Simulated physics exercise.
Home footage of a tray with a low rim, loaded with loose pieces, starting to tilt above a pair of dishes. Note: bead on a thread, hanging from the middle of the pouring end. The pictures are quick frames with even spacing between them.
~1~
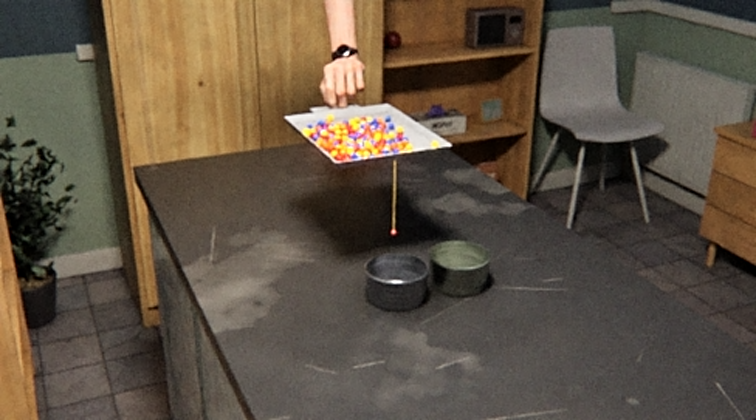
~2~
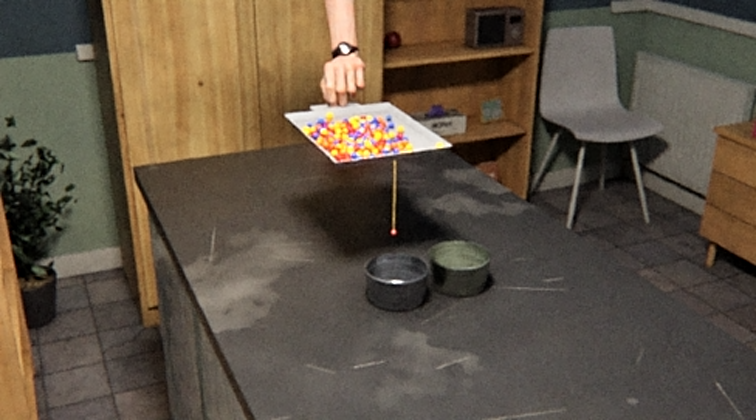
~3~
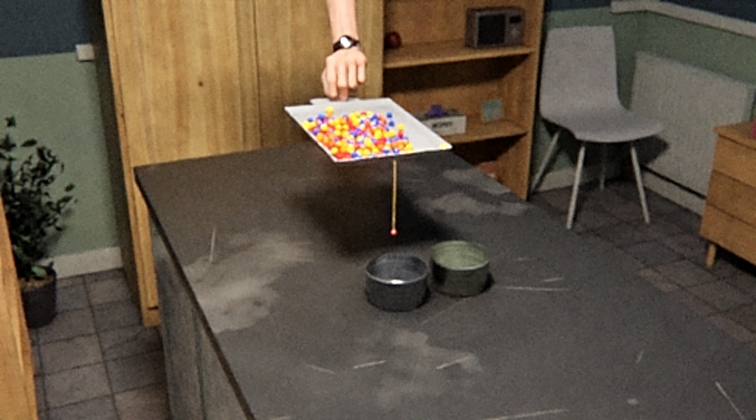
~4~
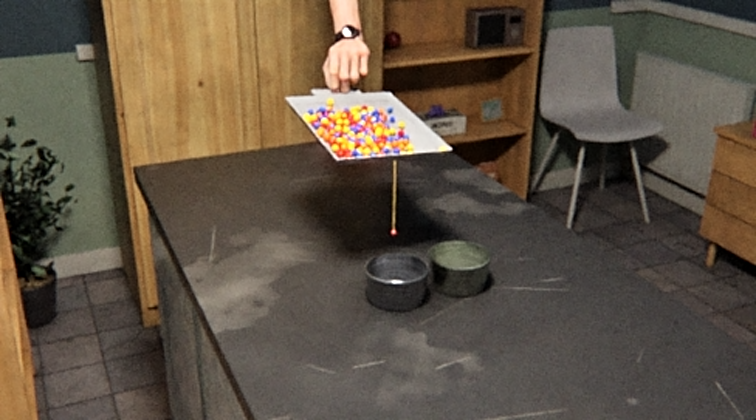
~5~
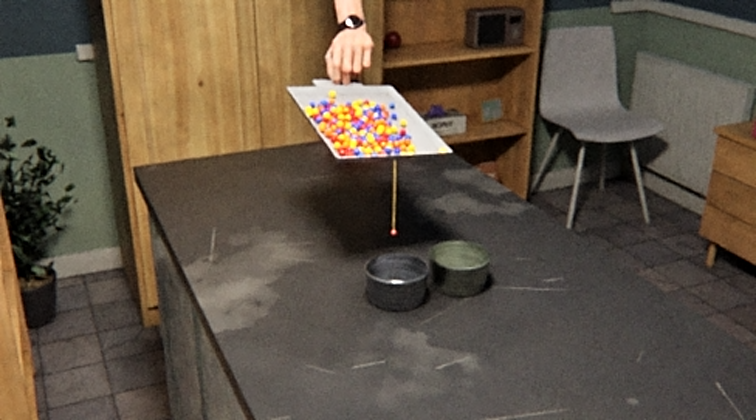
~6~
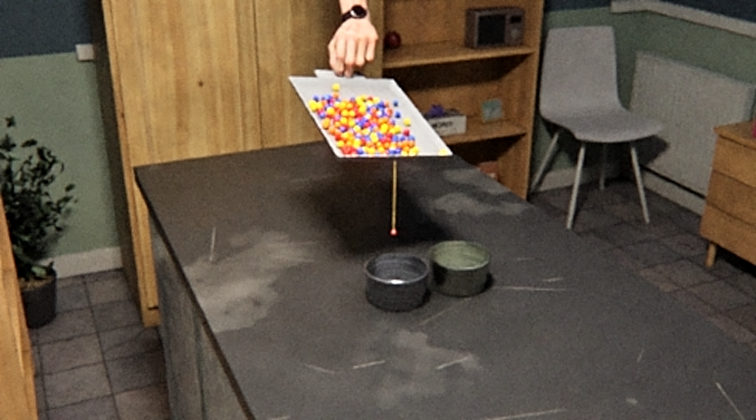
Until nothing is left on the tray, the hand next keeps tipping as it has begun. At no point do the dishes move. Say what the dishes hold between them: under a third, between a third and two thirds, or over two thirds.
The dishes will end up with below a third of the load.
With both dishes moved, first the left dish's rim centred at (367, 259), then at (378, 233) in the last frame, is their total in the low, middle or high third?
In order: One to two thirds, then less than a third.
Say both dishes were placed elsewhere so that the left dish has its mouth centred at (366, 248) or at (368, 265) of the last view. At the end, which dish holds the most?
The one on the right side, then the one on the right side.
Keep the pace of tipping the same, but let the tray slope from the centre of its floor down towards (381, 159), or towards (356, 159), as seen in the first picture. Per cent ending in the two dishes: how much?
40 % and 10 %.
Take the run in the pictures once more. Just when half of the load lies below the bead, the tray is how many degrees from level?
About 70 degrees.
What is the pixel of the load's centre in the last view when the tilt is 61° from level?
The centre of the load shows up near (433, 180) in the last view.
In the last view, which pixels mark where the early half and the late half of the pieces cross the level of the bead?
About (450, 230) to begin with, then about (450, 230).
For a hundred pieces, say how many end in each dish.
Left 0 %, right 10 %.
Soon after the last picture, tray tipped steeply; about half on the tray; a stray few in the left dish; a small part in the right dish; about a quarter outside both; about a quarter in the air.
A little later, tray tipped right over; a stray few in the left dish; a small part in the right dish; most outside both; a stray few in the air.
Later still, tray tipped past a quarter turn; a stray few in the left dish; a small part in the right dish; most outside both.
By the end, tray tipped past a quarter turn; a stray few in the left dish; a small part in the right dish; most outside both.
